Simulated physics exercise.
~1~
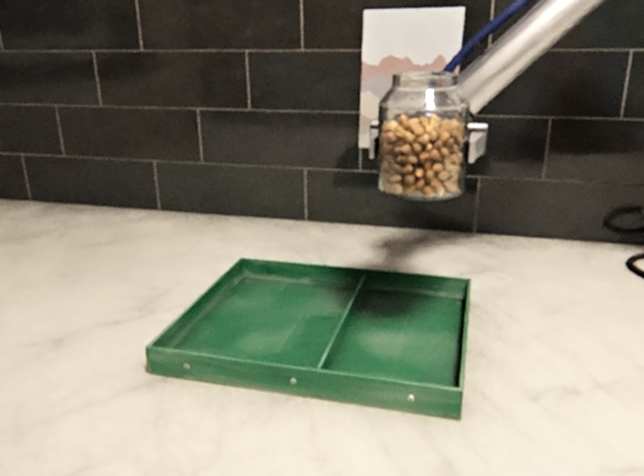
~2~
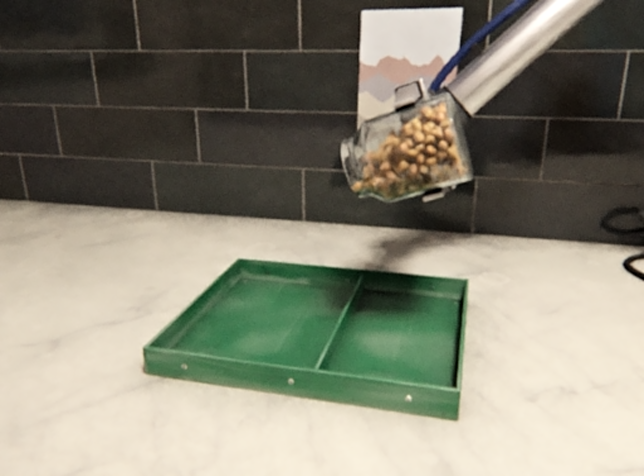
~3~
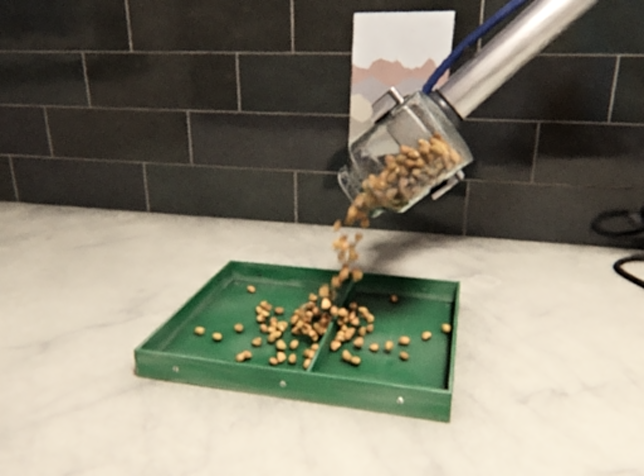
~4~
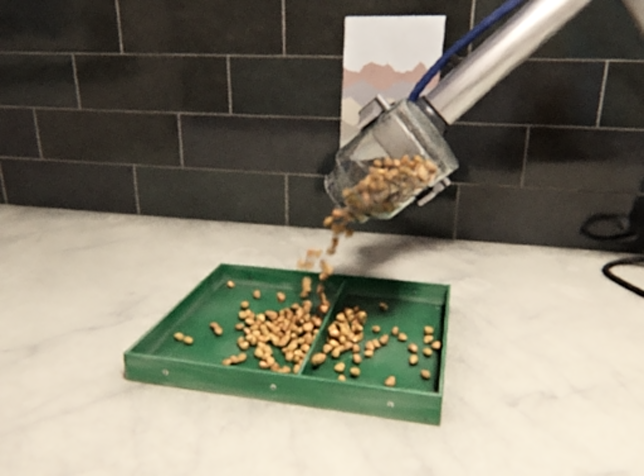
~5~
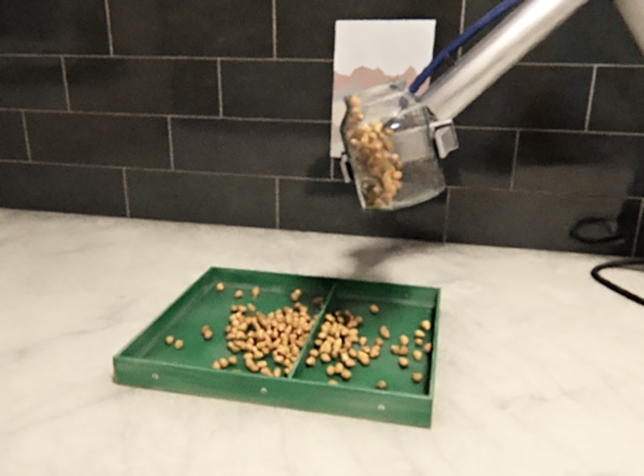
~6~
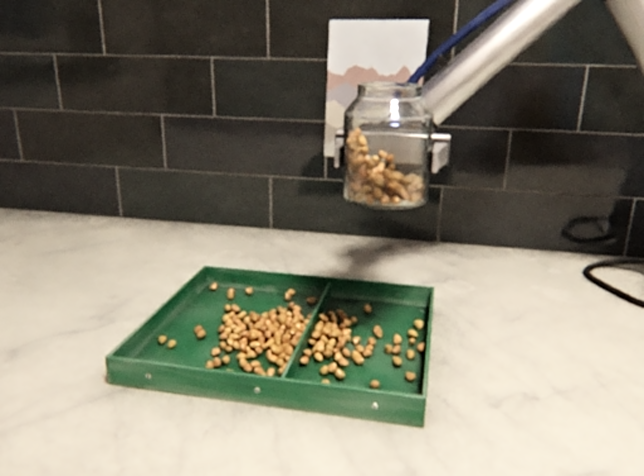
A robot arm tipped a glass jar of dried beans to the left over a divided green tray, spilling them into both sections, then turned it back upright with some beans still inside and more of the spilled ones left of the divider.
